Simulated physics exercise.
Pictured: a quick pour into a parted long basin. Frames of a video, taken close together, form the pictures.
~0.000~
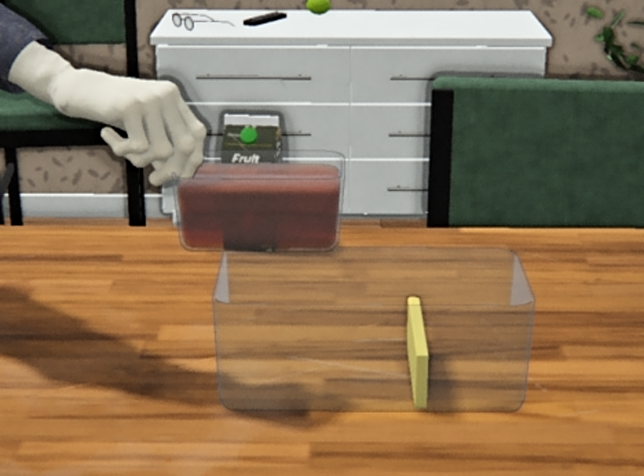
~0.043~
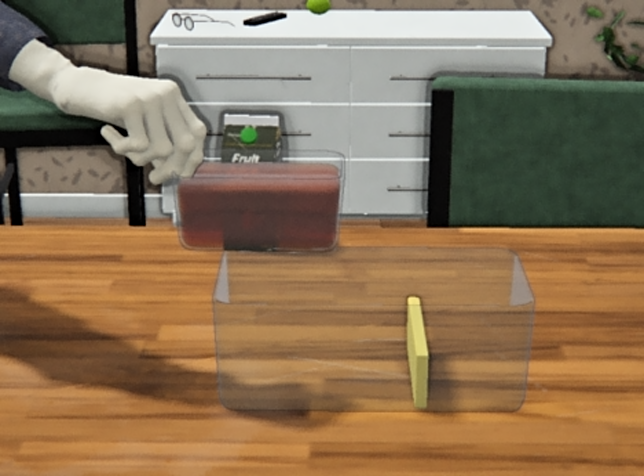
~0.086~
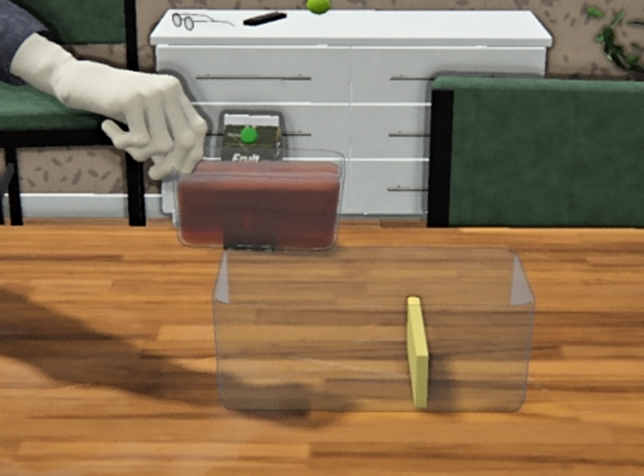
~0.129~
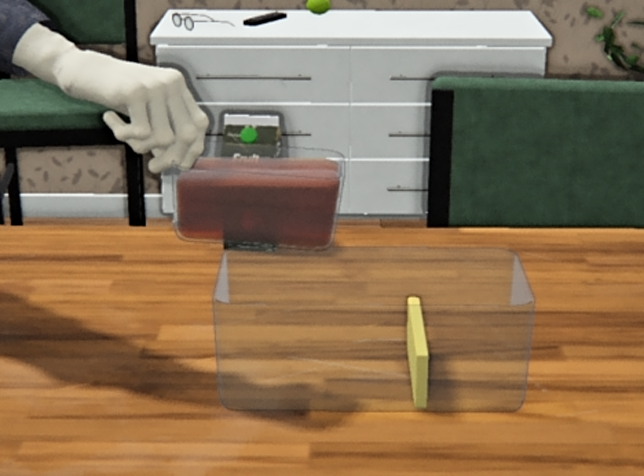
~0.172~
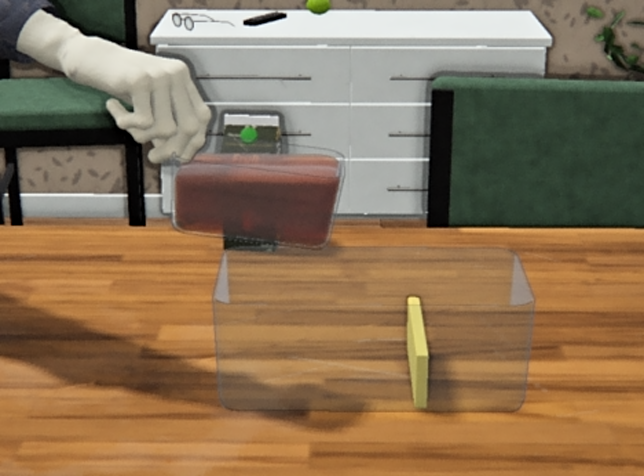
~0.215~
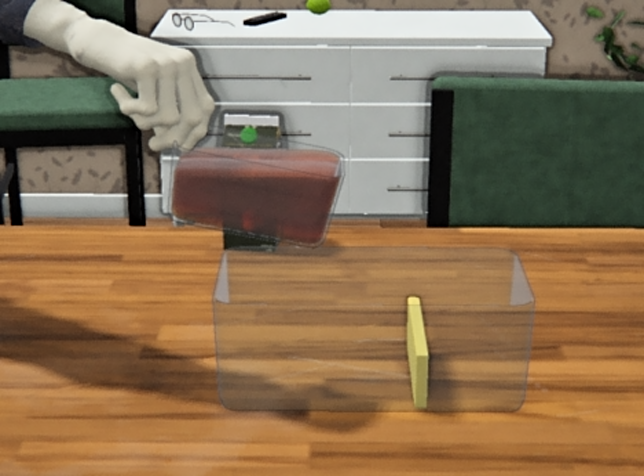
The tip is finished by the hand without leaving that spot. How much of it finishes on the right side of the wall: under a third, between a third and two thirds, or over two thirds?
I reckon what ends right of the wall tops two thirds.
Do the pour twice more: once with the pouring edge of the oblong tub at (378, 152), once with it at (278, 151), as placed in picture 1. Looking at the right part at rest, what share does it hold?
Near 70 per cent for the first start, near 30 per cent for the second.
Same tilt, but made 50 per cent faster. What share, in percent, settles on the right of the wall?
I'd estimate some 75 percent.
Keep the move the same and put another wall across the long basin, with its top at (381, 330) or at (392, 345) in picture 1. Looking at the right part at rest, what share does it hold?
Well, it's close to 90 per cent for the first one, then 70 per cent for the other.
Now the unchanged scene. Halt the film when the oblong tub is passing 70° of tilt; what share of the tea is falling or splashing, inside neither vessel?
Roughly 40 percent.
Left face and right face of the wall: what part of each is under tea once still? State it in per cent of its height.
I get 10 % for the left and 80 % for the right.
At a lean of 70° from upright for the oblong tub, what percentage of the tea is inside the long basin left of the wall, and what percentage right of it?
Reading: Left some 5 %, right some 5 %.
A moment on, the oblong tub is tipped part way and 49 per cent is still to pour, 6 is left of the wall and 6 right of it.
Next, the oblong tub is tipped right over and 5 per cent is still to pour, 8 is left of the wall and 76 right of it.
Then the oblong tub is tipped right over and 0 per cent is still to pour, 17 is left of the wall and 80 right of it.
Later the oblong tub is tipped right over and 0 per cent is still to pour, 17 is left of the wall and 81 right of it.
Finally, 17 per cent lies left of the wall, 81 right of it and 2 outside.
